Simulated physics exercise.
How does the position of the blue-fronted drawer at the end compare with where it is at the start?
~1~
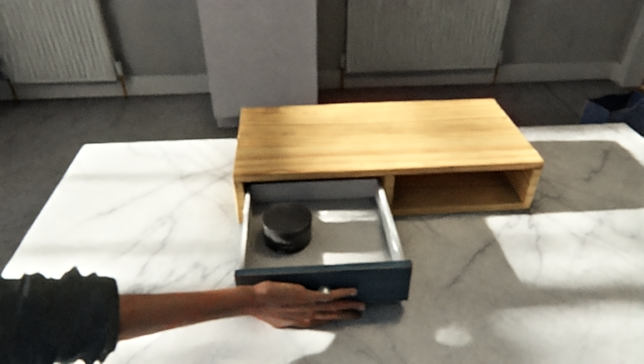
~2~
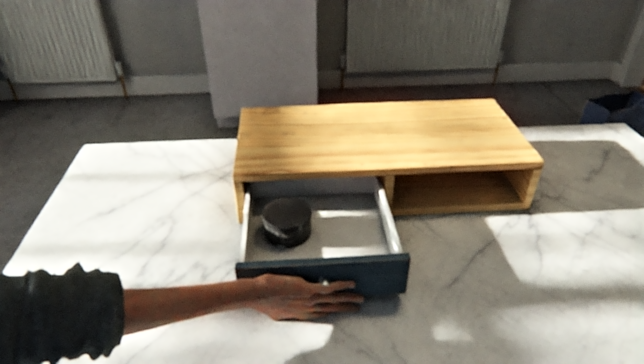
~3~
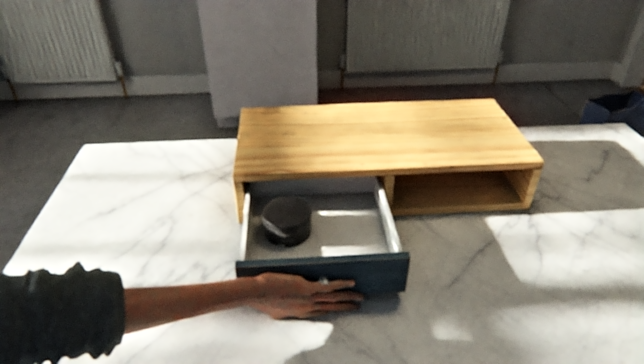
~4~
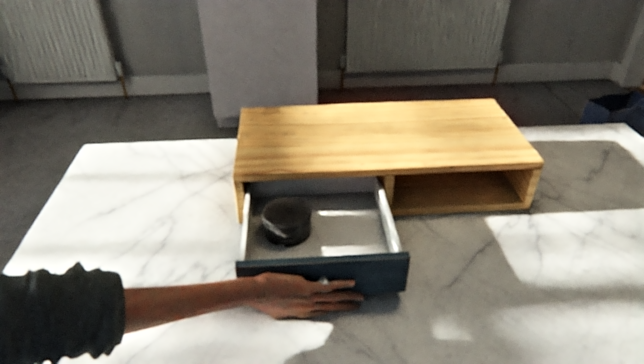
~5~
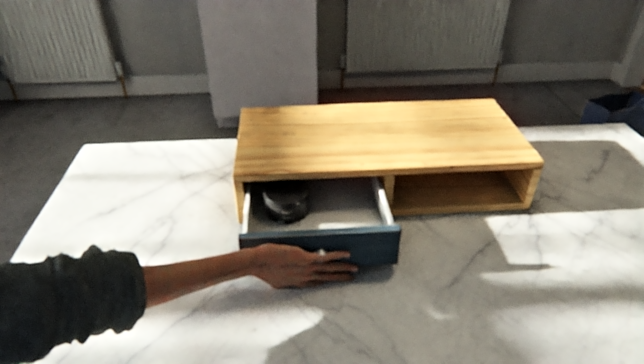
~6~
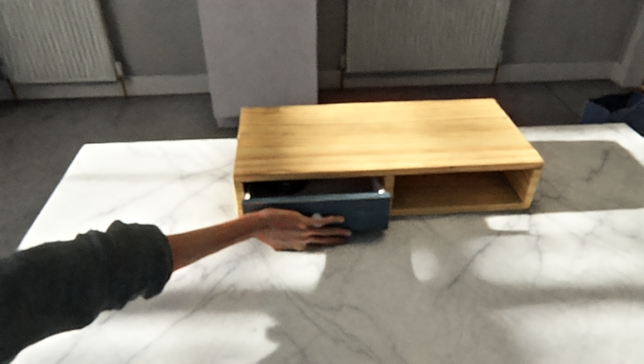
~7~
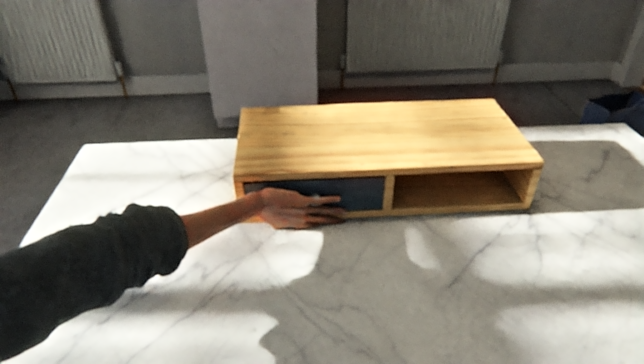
At the start the drawer is pulled out towards the viewer over the marble surface. By the end it is pushed back all the way into the left side of the wooden cabinet.
